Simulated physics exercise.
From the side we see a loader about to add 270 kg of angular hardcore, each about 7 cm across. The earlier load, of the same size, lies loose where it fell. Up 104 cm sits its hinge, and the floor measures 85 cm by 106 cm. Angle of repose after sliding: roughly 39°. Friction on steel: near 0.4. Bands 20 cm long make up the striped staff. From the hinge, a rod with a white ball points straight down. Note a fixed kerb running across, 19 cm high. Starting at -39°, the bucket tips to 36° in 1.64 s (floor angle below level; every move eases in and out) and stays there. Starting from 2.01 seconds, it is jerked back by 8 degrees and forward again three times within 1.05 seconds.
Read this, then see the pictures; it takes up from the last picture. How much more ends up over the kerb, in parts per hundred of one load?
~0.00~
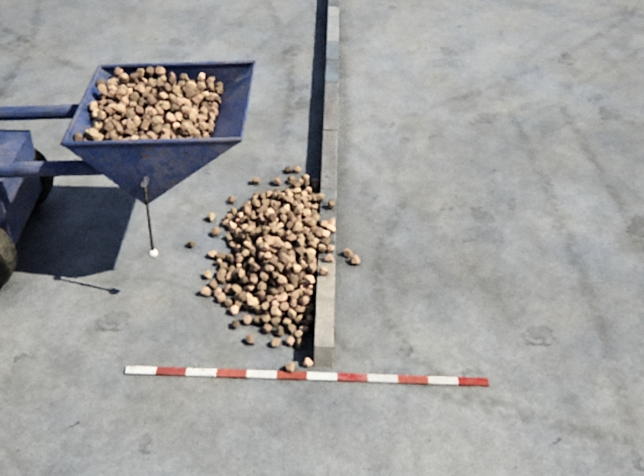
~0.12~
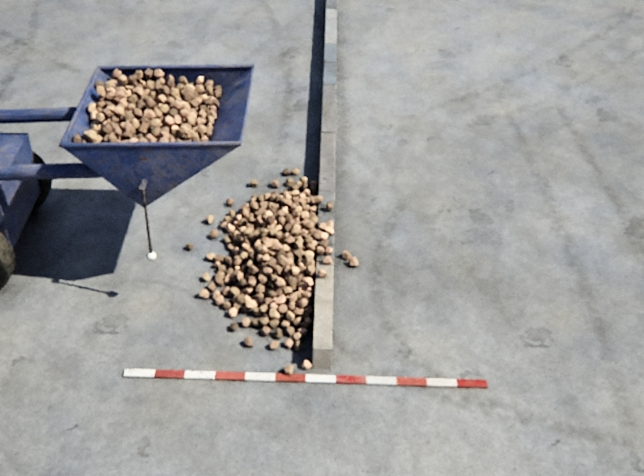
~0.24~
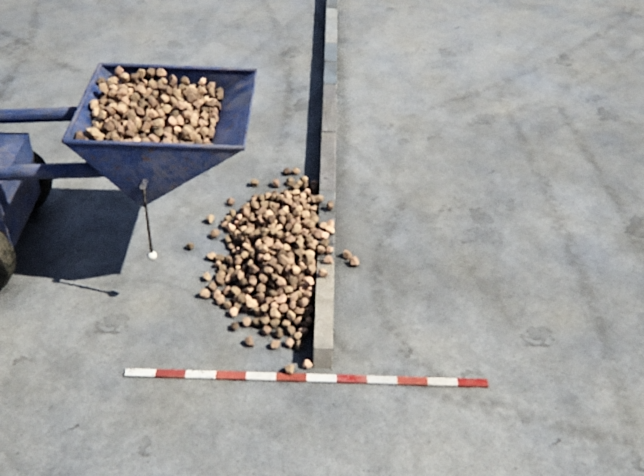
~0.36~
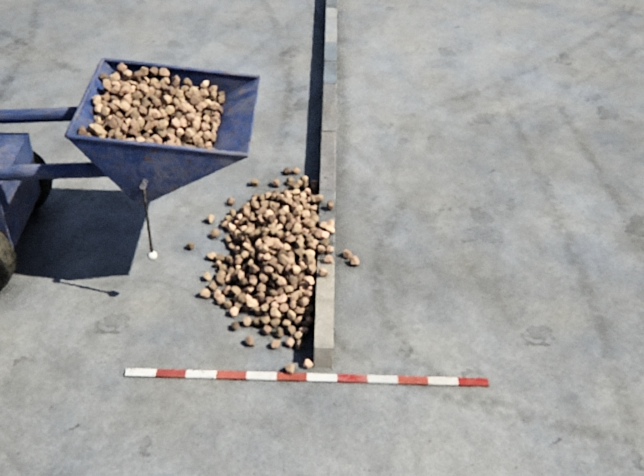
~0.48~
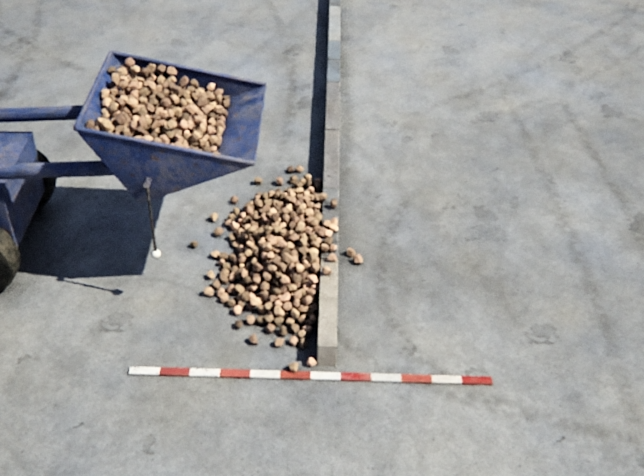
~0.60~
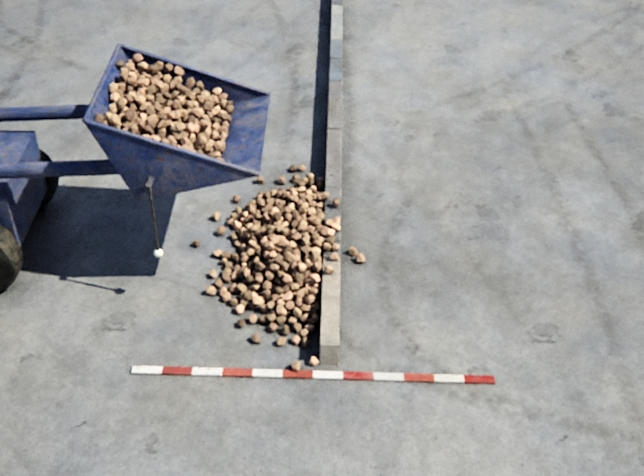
Close to 2 parts in a hundred.
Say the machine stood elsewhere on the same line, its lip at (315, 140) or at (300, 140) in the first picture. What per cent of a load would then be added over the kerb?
Roughly 75 and 55 per cent, in that order.
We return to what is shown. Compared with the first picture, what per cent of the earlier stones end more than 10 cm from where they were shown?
Around 0 in a hundred.
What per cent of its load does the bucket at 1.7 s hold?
Roughly 60 parts in a hundred of the load.
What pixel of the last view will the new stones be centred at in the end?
(267, 231).
After 1.2 s the floor is at 24°; in per cent of one load, 100 in the bucket, 100 on this side of the kerb; the foremost stones are at (341, 238).
After 1.7 s the floor is at 36°; in per cent of one load, 58 in the bucket, 142 on this side of the kerb; the foremost stones are at (341, 238).
After 3.5 s the floor is at 36°; in per cent of one load, 0 in the bucket, 197 on this side of the kerb, 3 over the kerb; the foremost stones are at (373, 244).
After 6.0 s the floor is at 36°; in per cent of one load, 0 in the bucket, 197 on this side of the kerb, 3 over the kerb; the foremost stones are at (373, 244). Net gain over the kerb, 2.
